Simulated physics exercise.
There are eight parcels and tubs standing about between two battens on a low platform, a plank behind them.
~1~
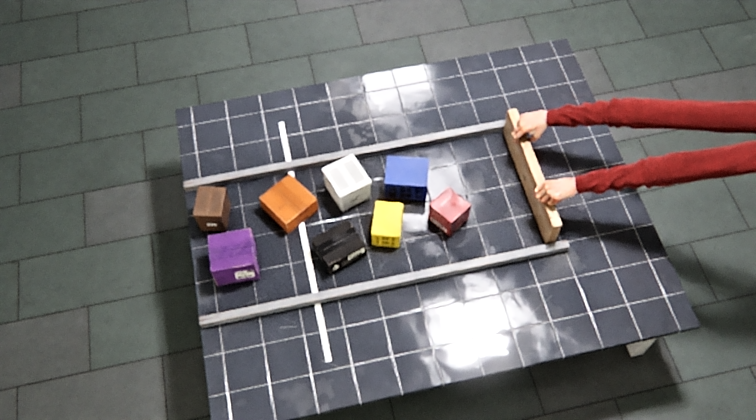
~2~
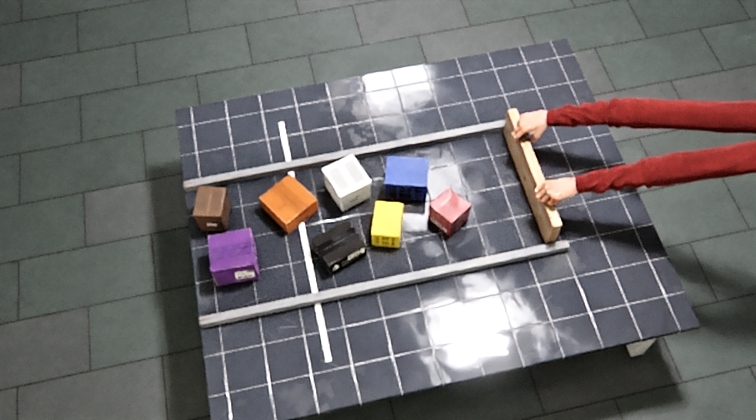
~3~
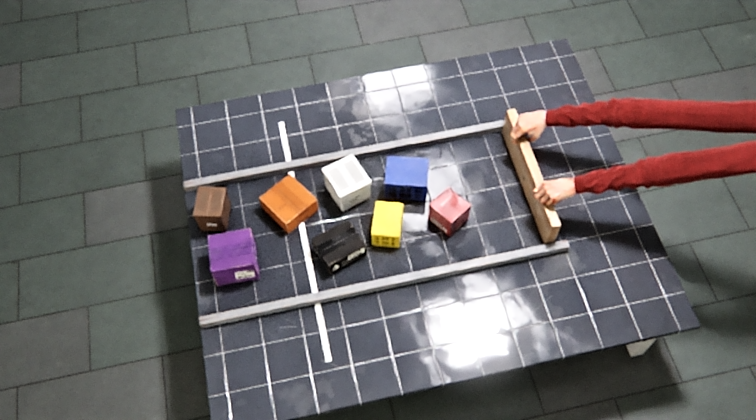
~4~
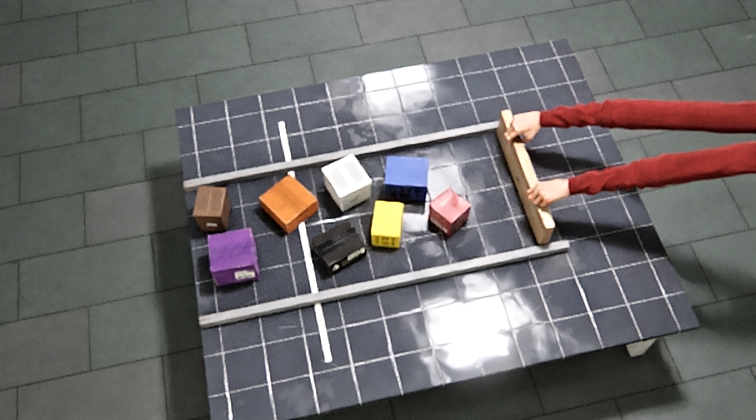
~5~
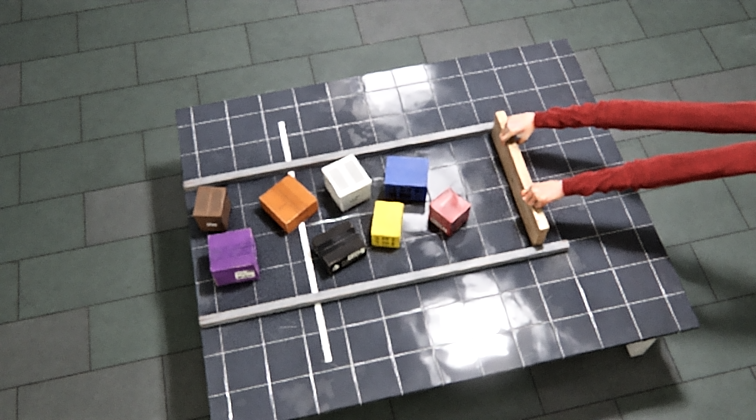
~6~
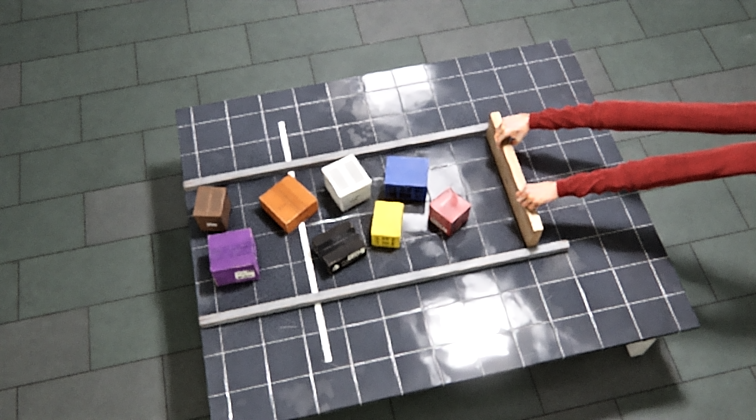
Wooden plank held by two red-sleeved hands sliding slightly left between two rails, while eight coloured blocks stay still before it.
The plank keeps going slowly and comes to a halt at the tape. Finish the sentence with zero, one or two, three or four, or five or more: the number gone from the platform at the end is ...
The number gone from the platform at the end is one or two.
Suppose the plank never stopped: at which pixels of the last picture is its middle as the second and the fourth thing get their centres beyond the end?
About (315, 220), then (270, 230).
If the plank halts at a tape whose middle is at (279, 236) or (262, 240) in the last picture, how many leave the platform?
3 and 4.
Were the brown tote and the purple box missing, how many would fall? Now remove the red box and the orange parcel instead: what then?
That makes 0 fallen, then 0 fallen in the other try.
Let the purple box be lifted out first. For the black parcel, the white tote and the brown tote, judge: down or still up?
Well, the black parcel hangs in there, the white tote hangs in there, and the brown tote leaves the top.
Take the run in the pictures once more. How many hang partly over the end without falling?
That adds up to 1.
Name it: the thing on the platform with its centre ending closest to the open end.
The foremost one is the orange parcel.
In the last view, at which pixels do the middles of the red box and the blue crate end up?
In the last picture the red box sits around (290, 238) and the blue crate around (277, 210).
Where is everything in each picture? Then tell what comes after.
The first frame shows brown tote (213, 210); purple box (234, 257); orange parcel (289, 204); plank (531, 176); tape (303, 231).
The second frame shows purple box (234, 257); red box (449, 212).
The third frame shows orange parcel (289, 204); blue crate (407, 179).
The fourth frame shows brown tote (213, 210); plank (524, 177).
The fifth frame shows purple box (234, 257); black parcel (339, 247).
The sixth frame shows brown tote (213, 210); purple box (234, 257); orange parcel (289, 204); plank (513, 179); tape (303, 231).
Soon after, none off yet; brown tote at rest near (213, 210); purple box at rest near (234, 257); orange parcel at rest near (289, 204).
In the end, the number that fall off is one or two; gone, purple box and brown tote.
